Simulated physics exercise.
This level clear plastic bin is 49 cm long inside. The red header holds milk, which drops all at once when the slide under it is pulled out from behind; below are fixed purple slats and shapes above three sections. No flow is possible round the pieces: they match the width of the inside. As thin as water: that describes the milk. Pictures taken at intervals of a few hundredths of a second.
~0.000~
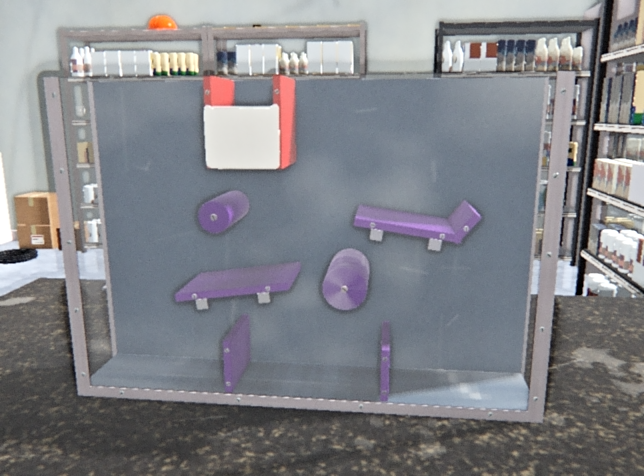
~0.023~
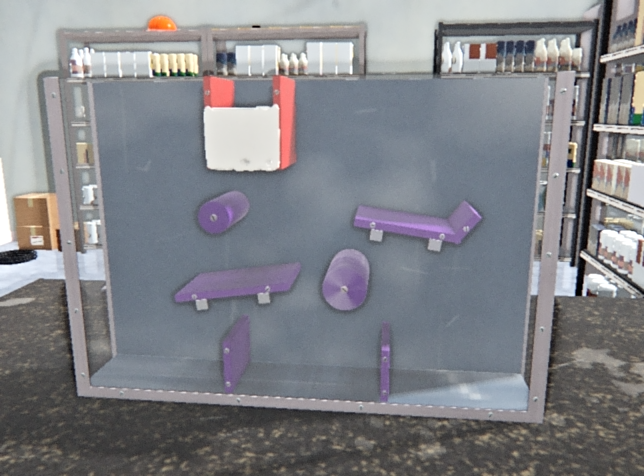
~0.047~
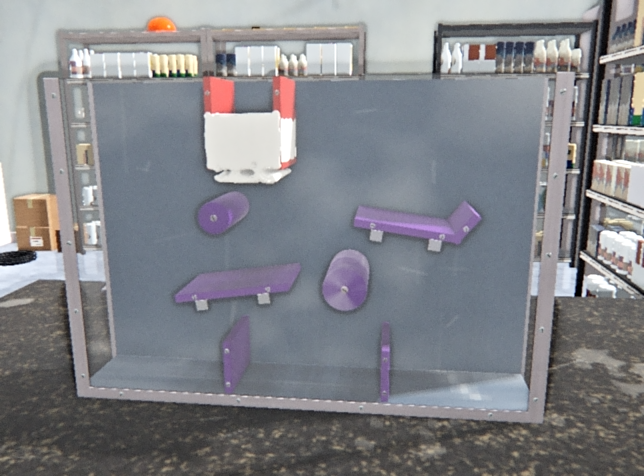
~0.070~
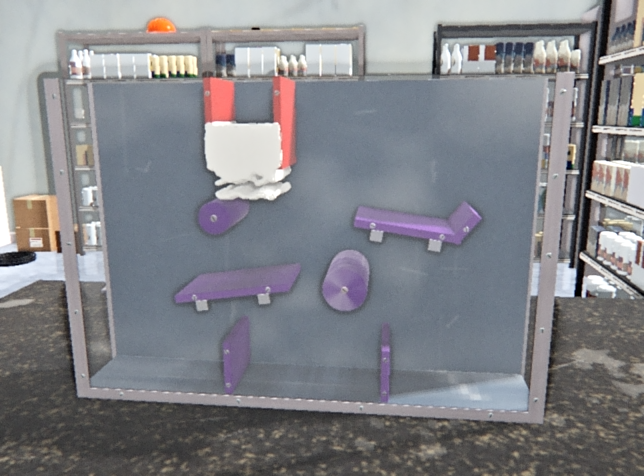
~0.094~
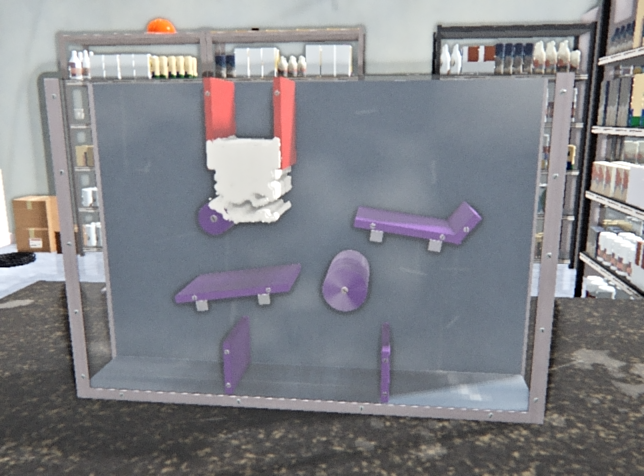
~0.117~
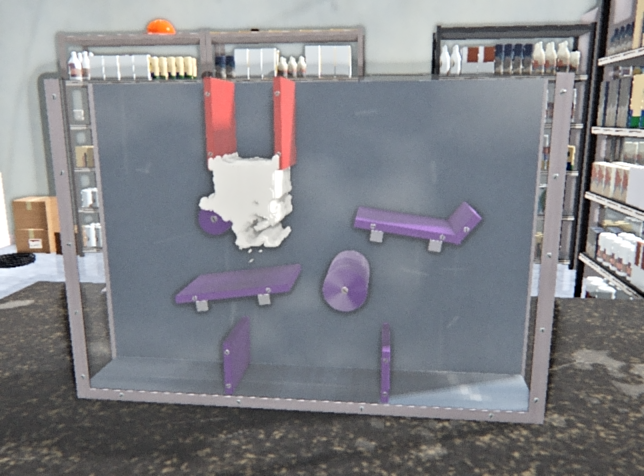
A block of white milk drops out of a red, open-bottomed header at the upper left of a clear bin, seen from the front by a still camera on a dark speckled counter before stocked shelves. Purple pieces, including two rounded ones, two ramps and two low dividers, stay fixed inside. The milk slides down, its lower edge turning ragged, and spreads over the upper-left rounded piece, mostly passing its right side.
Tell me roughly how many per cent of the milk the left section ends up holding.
Around 55 in every hundred.
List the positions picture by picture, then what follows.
In the first picture, the lowest milk is at (224, 162); its top is at (248, 108); the piece under the header is centred near (214, 217); divider tops at (226, 343) and (385, 352).
In the second picture, the lowest milk is at (227, 169); its top is at (235, 109).
In the third picture, the lowest milk is at (229, 181); its top is at (263, 116).
In the fourth picture, the lowest milk is at (273, 199); its top is at (236, 127); below the header it spans (216, 177) to (274, 177).
In the fifth picture, the lowest milk is at (251, 220); its top is at (245, 144); below the header it spans (216, 189) to (275, 195).
In the sixth picture, the lowest milk is at (248, 246); its top is at (269, 166); below the header it spans (204, 203) to (276, 218).
After 0.22 s 97 per cent has yet to come down; below, left 0, middle 3, right 0.
After 0.35 s 34 per cent has yet to come down; below, left 39, middle 26, right 1.
After 0.68 s 5 per cent has yet to come down; below, left 51, middle 36, right 8.
In the end the left section holds 55, the middle 36 and the right 8 per cent.
